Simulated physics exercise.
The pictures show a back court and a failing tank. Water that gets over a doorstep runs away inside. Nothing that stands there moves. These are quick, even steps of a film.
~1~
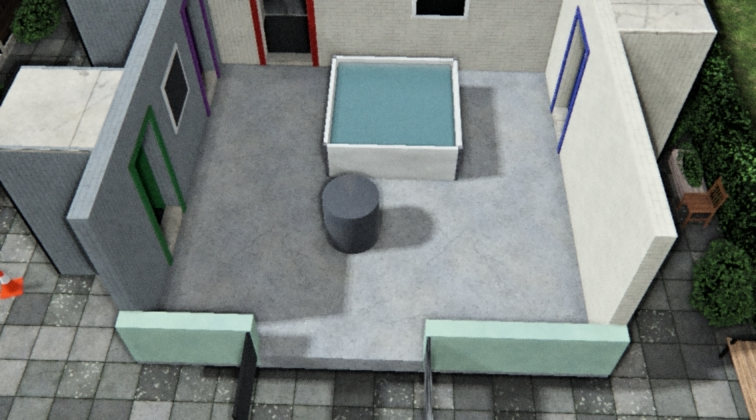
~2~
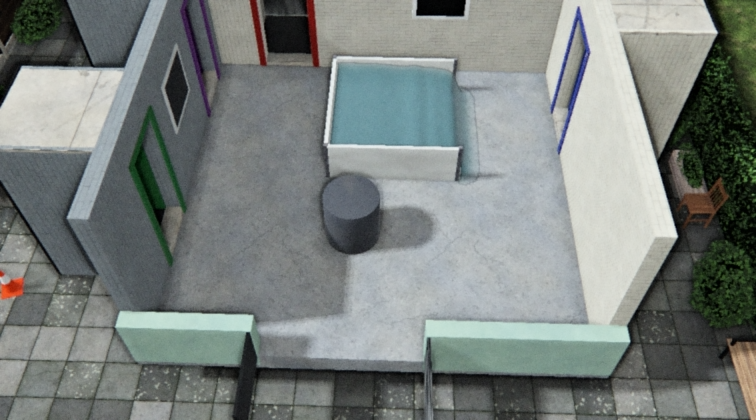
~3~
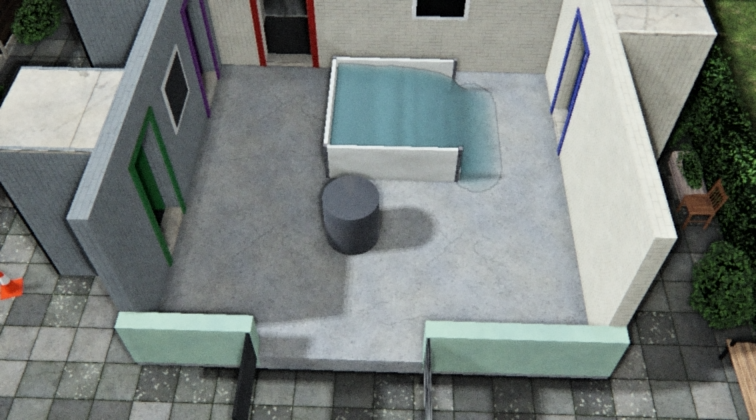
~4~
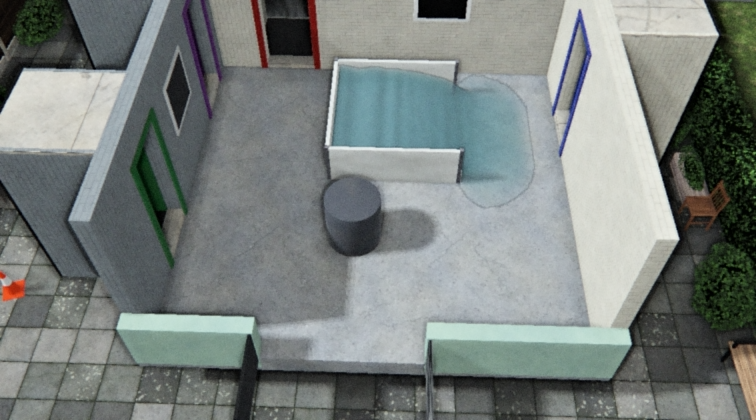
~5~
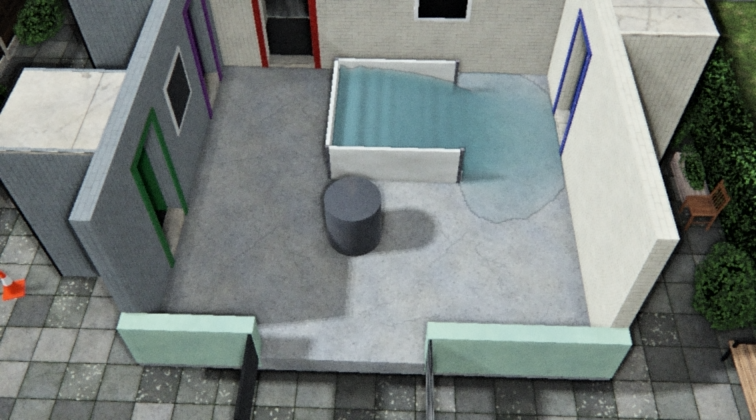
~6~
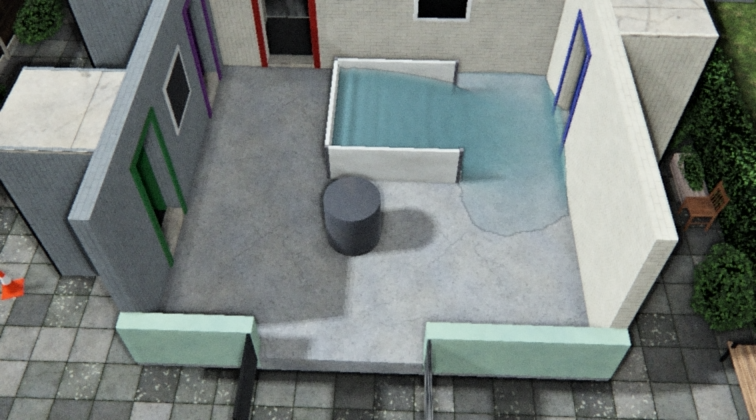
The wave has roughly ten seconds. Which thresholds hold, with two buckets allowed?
The purple door stays under that; the red door stays under that; the green door stays under that; the blue door takes more than that.
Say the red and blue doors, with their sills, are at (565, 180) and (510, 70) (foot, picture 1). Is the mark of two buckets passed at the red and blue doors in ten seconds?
Red passes that mark; blue is over.
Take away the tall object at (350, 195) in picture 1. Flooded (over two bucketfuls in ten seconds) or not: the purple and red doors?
Then: Purple door takes less, red door is under.
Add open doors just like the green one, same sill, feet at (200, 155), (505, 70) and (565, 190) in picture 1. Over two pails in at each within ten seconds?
One after the other: Is under, passes that mark, goes over.
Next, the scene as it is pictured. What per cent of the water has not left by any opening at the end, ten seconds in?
Roughly 76 per cent.
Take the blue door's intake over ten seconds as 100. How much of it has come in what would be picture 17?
Roughly 65 per cent.
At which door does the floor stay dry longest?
Last comes the one in green.
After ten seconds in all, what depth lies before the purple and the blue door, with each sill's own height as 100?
About 20 and 50 per cent.
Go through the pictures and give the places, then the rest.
In the first frame, still water in the tank at (394, 104).
In the second frame, the front is at a hidden place, out from the gap at (454, 123).
In the third frame, the front is at (479, 89), out from the gap at (453, 126).
In the fourth frame, the front is at (499, 84), out from the gap at (455, 128).
In the fifth frame, water pours out at (455, 128) and has run to (563, 182).
In the sixth frame, the front is at (544, 78), out from the gap at (454, 129).
A moment on, water covers 20 % of the floor; the purple door not reached, the red door not reached, the green door not reached, the blue door far over two buckets in.
Next, water covers 30 % of the floor; the purple door not reached, the red door not reached, the green door not reached, the blue door far over two buckets in.
Then, water covers 45 % of the floor; the purple door not reached, the red door wet at the sill, nothing in, the green door not reached, the blue door far over two buckets in.
Later, water covers 85 % of the floor; the purple door wet at the sill, nothing in, the red door wet at the sill, nothing in, the green door wet at the sill, nothing in, the blue door far over two buckets in.
In the end, water covers 95 % of the floor; the purple door wet at the sill, nothing in, the red door wet at the sill, nothing in, the green door wet at the sill, nothing in, the blue door far over two buckets in.
